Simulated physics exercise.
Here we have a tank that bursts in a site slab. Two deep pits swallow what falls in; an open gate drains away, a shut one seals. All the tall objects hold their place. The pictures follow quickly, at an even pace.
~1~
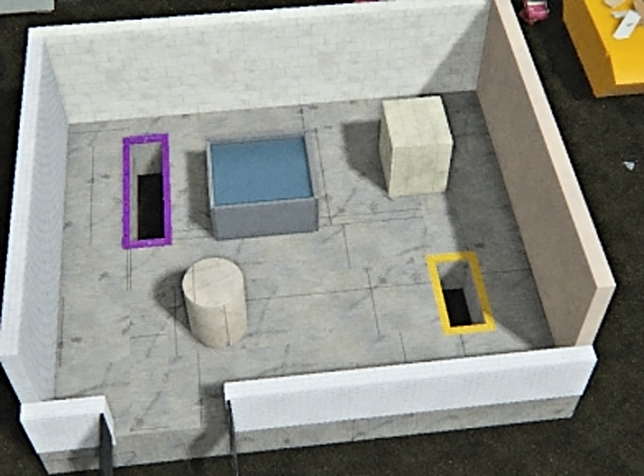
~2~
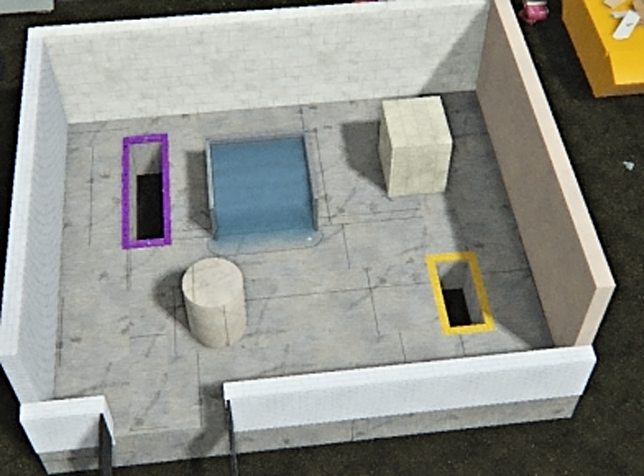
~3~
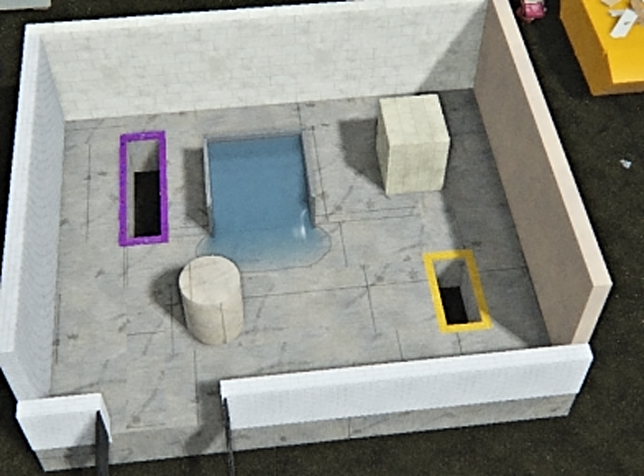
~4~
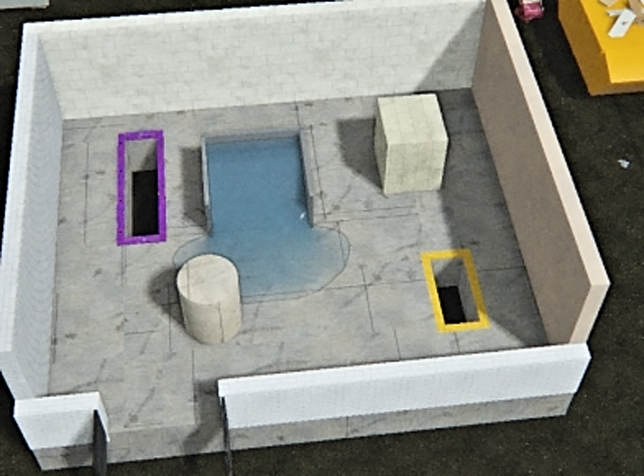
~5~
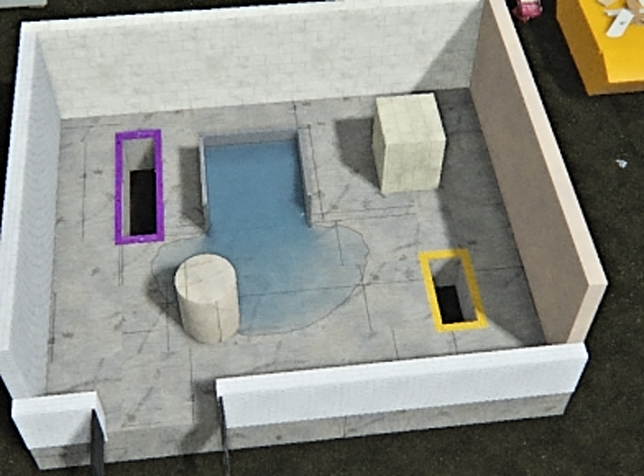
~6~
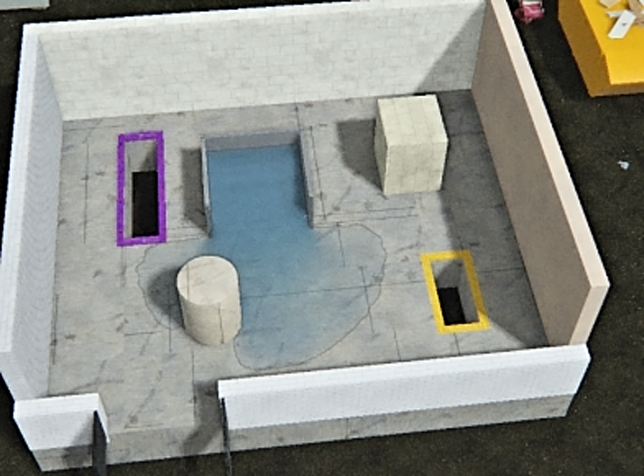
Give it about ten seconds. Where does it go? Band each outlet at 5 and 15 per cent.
One by one: The gate takes from 5 to 15 %; the yellow pit takes over 15 %; the purple pit takes under 5 %.
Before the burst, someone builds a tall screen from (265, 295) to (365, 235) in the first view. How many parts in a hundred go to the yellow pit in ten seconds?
Per cent: Yellow 8.
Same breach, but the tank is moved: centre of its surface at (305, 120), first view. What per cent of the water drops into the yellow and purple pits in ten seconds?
Parts in a hundred: Yellow 30, purple 0.
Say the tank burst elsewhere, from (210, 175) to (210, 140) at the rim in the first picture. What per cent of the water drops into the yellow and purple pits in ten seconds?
Roughly, in per cent: Yellow 0, purple 70.
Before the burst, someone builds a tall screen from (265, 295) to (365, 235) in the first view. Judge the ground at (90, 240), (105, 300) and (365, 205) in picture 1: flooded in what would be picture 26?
In turn: Wet, awash, covered.
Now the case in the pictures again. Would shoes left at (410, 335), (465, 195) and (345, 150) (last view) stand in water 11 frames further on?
In that order: Awash, dry, no water.
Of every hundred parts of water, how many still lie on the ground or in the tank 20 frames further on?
Some 94 per cent.
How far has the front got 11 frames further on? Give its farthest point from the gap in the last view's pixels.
Near (540, 374).
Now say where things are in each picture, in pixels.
In the first frame, still water in the water tank at (261, 171).
In the second frame, the front is at (211, 242), out from the gap at (265, 224).
In the third frame, water pours out at (263, 223) and has run to a hidden place.
In the fourth frame, the front is at a hidden place, out from the gap at (261, 223).
In the fifth frame, water pours out at (259, 223) and has run to (309, 321).
In the sixth frame, the front is at (300, 358), out from the gap at (261, 225).
A moment on, water covers 30 % of the floor; the gate 0 %, the yellow pit 0 %, the purple pit 0 %.
Next, water covers 40 % of the floor; the gate 1 %, the yellow pit 1 %, the purple pit 0 %.
Then, water covers 50 % of the floor; the gate 2 %, the yellow pit 5 %, the purple pit 0 %.
Later, water covers 70 % of the floor; the gate 7 %, the yellow pit 14 %, the purple pit 0 %.
In the end, water covers 90 % of the floor; the gate 11 %, the yellow pit 22 %, the purple pit 1 %.
